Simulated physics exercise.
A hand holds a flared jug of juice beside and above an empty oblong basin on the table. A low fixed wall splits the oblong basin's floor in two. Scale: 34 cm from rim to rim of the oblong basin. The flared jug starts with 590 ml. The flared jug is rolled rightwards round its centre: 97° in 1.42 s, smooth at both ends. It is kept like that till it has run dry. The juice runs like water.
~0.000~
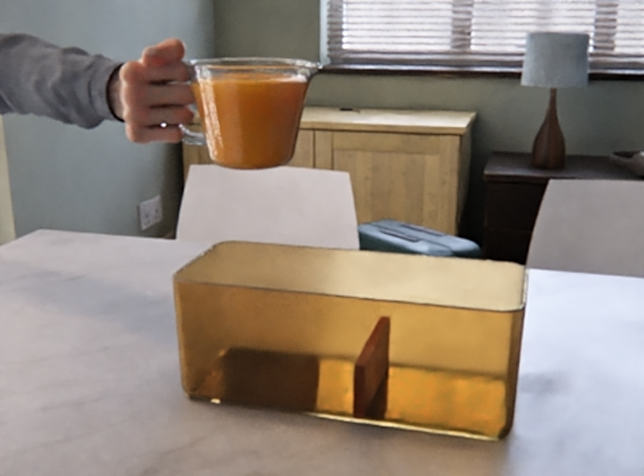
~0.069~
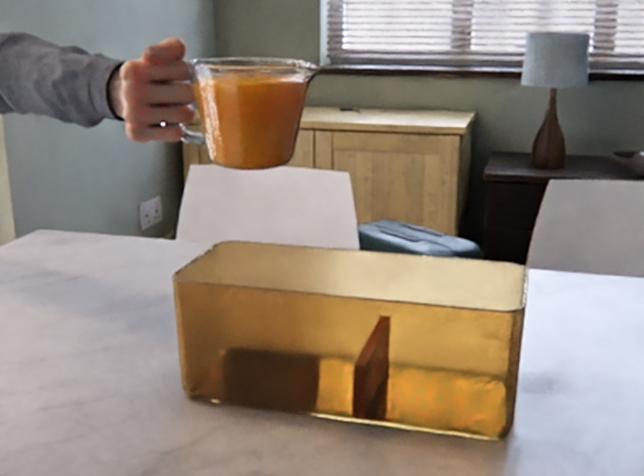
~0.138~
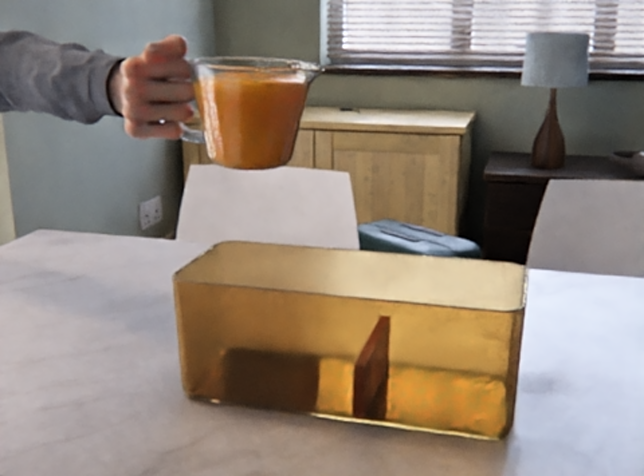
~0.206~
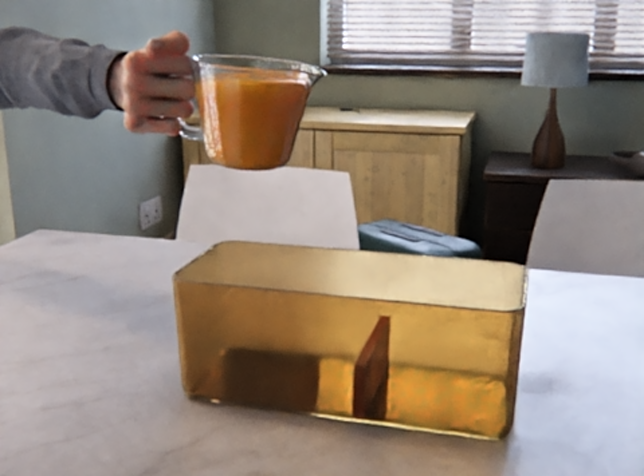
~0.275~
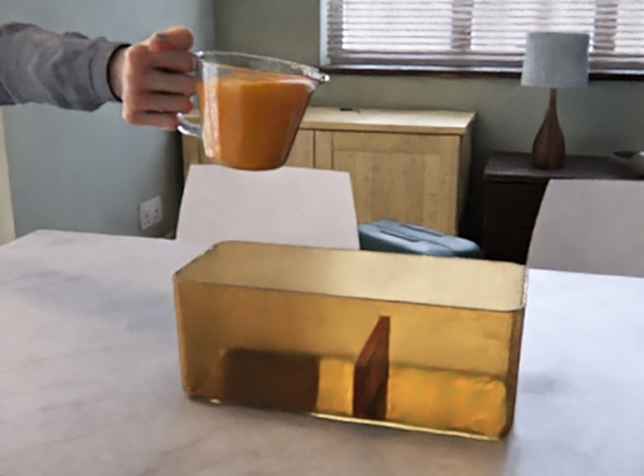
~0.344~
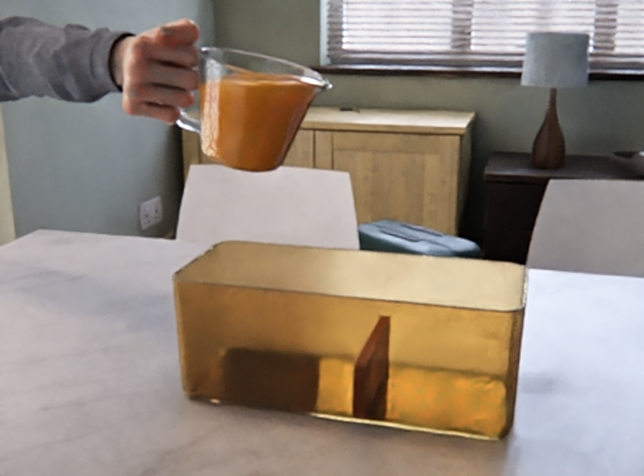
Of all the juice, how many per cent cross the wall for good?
About 75 per cent.
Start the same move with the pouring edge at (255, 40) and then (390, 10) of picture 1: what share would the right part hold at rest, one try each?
In turn about 5 and 90 per cent.
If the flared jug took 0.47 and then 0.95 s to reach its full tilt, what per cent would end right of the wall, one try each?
First 55, then 70 per cent.
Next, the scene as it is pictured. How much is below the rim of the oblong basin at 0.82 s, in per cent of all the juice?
Near 12 in a hundred.
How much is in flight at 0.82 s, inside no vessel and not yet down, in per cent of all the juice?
About 22 per cent.
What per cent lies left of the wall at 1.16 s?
About 7 per cent.
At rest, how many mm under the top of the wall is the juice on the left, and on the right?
Some 52 mm on the left and 32 mm on the right.
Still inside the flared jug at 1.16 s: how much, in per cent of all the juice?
Some 14 per cent.
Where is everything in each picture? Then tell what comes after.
It leans 0°; its right rim is at (321, 66); the juice meets the walls at (201, 77) and (307, 79); the oblong basin's rim runs from (197, 260) to (526, 289); the wall's top is at (373, 340), in the first frame.
It leans 1°; its right rim is at (321, 67); the juice meets the walls at (201, 77) and (307, 80), in the second frame.
It leans 2°; its right rim is at (323, 69); the juice meets the walls at (202, 77) and (308, 81), in the third frame.
It leans 5°; its right rim is at (325, 73); the juice meets the walls at (204, 76) and (310, 82), in the fourth frame.
It leans 9°; its right rim is at (327, 78); the juice meets the walls at (206, 78) and (314, 82), in the fifth frame.
It leans 13°; its right rim is at (330, 85); the juice meets the walls at (209, 79) and (322, 83), in the sixth frame.
Then, 0.82 s in, the tilt is 60° and 66 per cent is still to pour, 2 is left of the wall and 10 right of it.
Then, 1.16 s in, the tilt is 89° and 15 per cent is still to pour, 7 is left of the wall and 64 right of it.
Then, 1.53 s in, the tilt is 97° and 0 per cent is still to pour, 24 is left of the wall and 74 right of it.
Then, 1.92 s in, the tilt is 97° and 0 per cent is still to pour, 24 is left of the wall and 75 right of it.
Finally, 24 per cent lies left of the wall, 75 right of it and 1 outside.
